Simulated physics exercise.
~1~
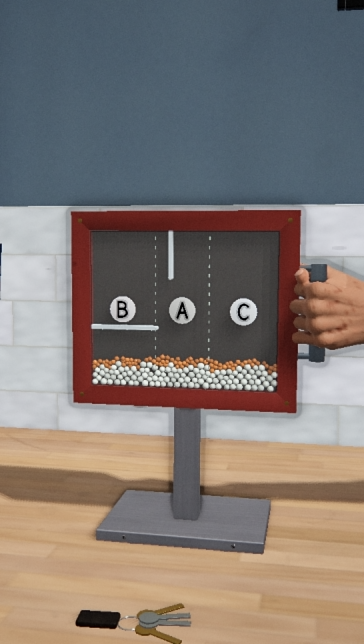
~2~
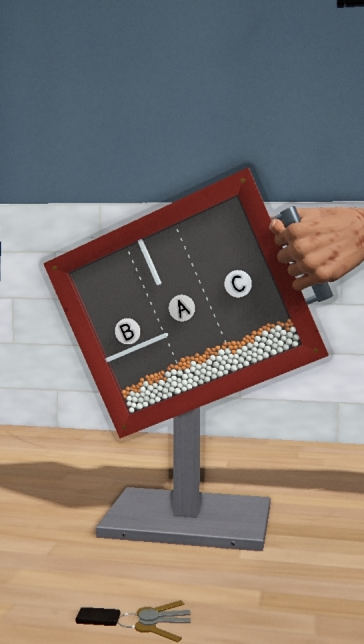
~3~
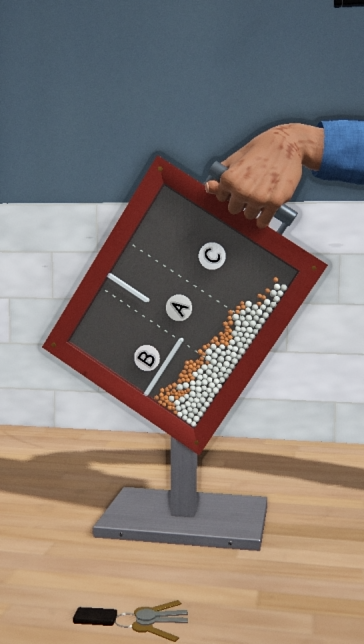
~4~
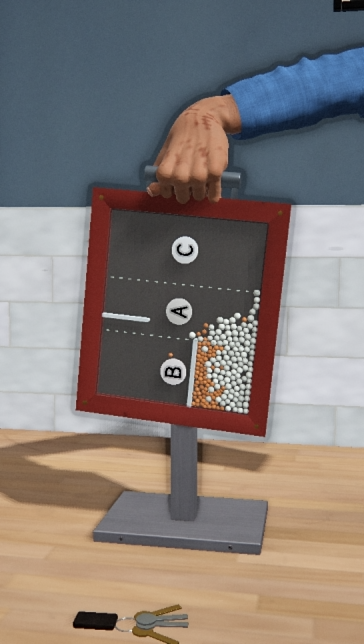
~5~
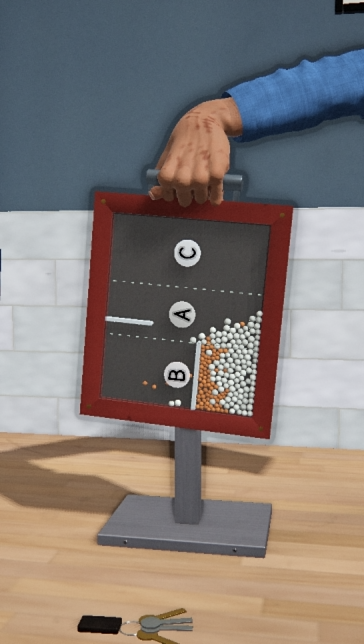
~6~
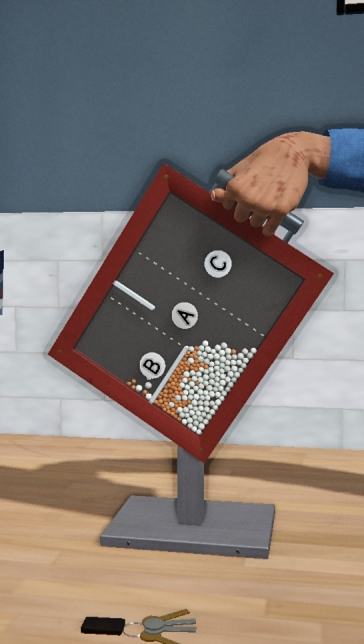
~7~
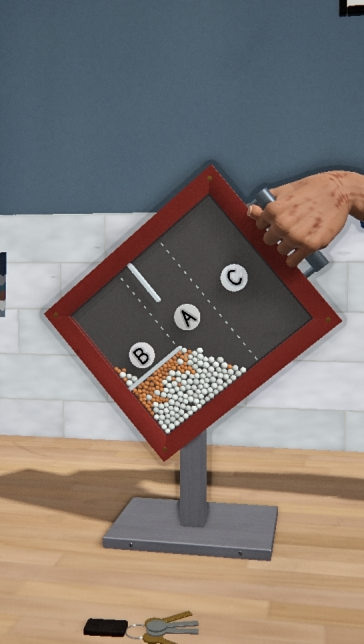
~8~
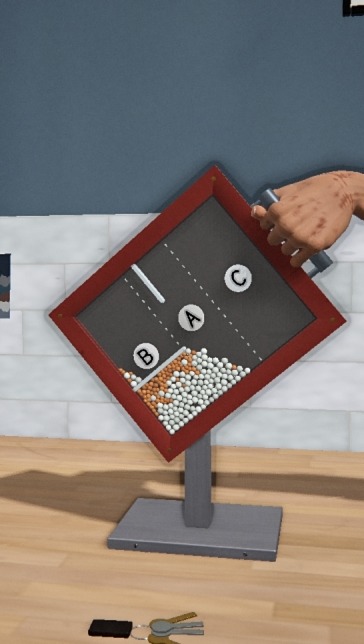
A red-framed case of white and orange beads was turned anticlockwise by a hand on its handle until nearly on its side, sending the beads sliding, then swung partway back, and it ended tilted with most beads, including nearly all orange ones, in strip B.
